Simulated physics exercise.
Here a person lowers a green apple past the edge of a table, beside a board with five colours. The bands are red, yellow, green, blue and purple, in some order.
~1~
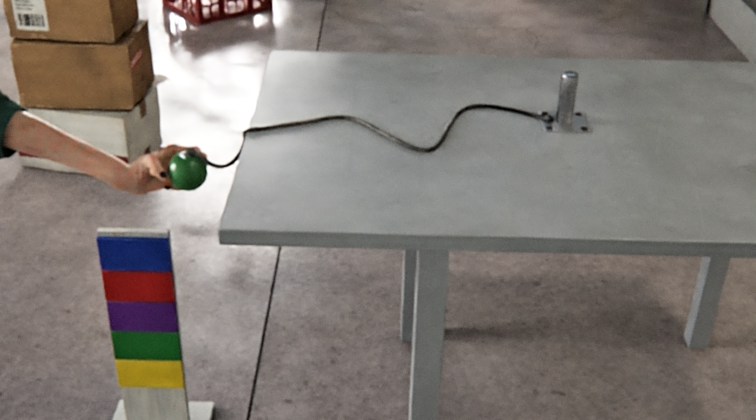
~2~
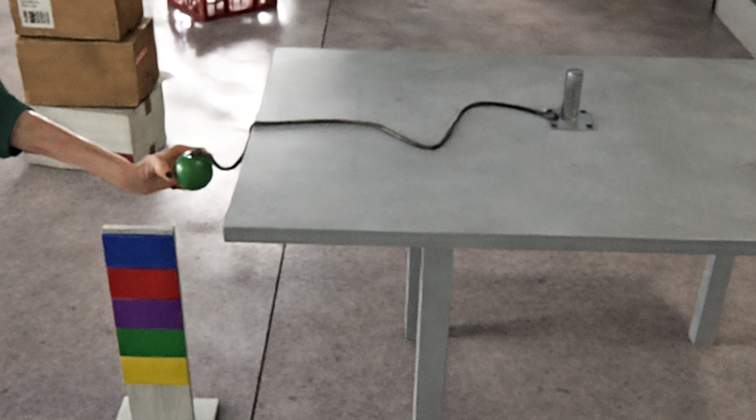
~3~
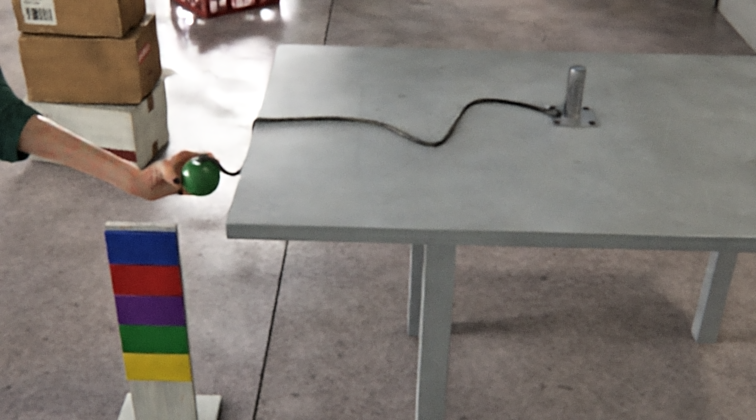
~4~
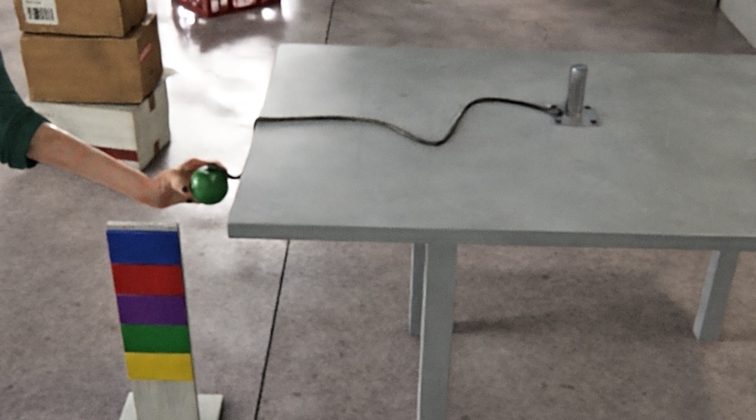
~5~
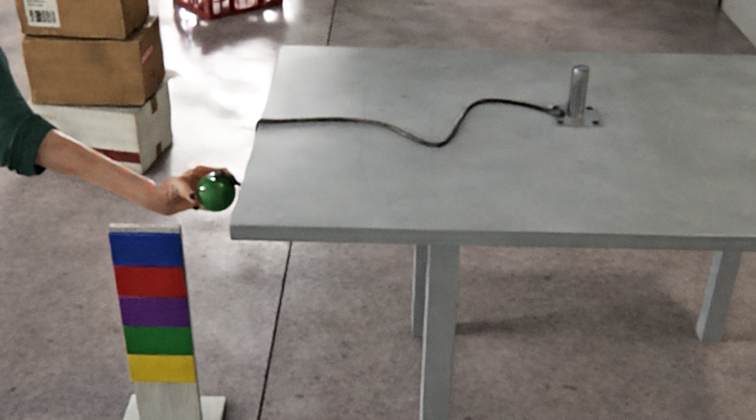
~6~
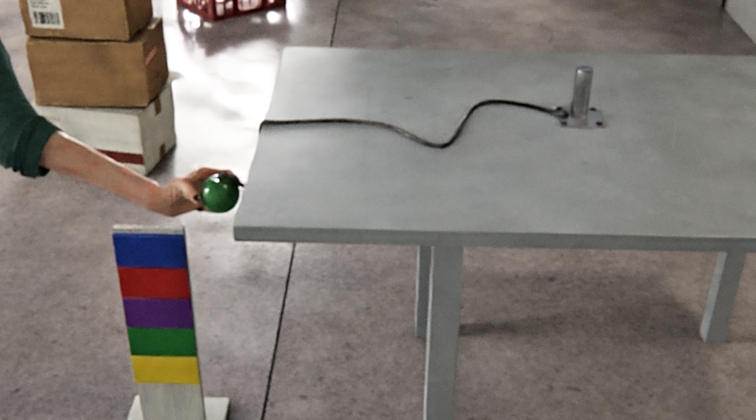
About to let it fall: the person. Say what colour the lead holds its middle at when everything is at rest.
That would be purple.
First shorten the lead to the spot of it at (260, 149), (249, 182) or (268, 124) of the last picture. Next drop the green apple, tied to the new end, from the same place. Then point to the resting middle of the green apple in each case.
The pixels are (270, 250), (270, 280) and (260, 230), in the order of the tries.
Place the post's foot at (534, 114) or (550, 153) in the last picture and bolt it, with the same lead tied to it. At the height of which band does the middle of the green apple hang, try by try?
For the first it would be green, for the second green.
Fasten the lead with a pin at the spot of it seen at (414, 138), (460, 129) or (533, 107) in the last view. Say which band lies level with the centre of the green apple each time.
In sequence it's blue, then red, and lastly purple.
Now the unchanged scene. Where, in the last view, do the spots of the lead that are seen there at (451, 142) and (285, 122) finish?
To (380, 123) for the first and to (264, 190) for the second.
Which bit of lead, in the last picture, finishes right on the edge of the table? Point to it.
Roughly (352, 121).
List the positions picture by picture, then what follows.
The first frame shows green apple (188, 171); blue (134, 256); red (138, 287); purple (142, 318); green (146, 347); yellow (150, 375).
The second frame shows green apple (194, 171); lead through (516, 108) (455, 121) (413, 144) (337, 121) (253, 129).
The third frame shows green apple (201, 177).
The fourth frame shows green apple (209, 185); lead through (520, 104) (459, 117) (417, 140) (340, 118) (257, 127).
The fifth frame shows green apple (217, 192).
The sixth frame shows green apple (220, 194); lead through (526, 106) (465, 120) (423, 142) (345, 121) (262, 130).
Early on, apple near (233, 299); level with purple.
Midway, apple near (287, 303); level with purple.
Near the end, apple near (262, 305); level with purple.
Finally, apple near (271, 306); level with purple. Its middle rests at the purple band.
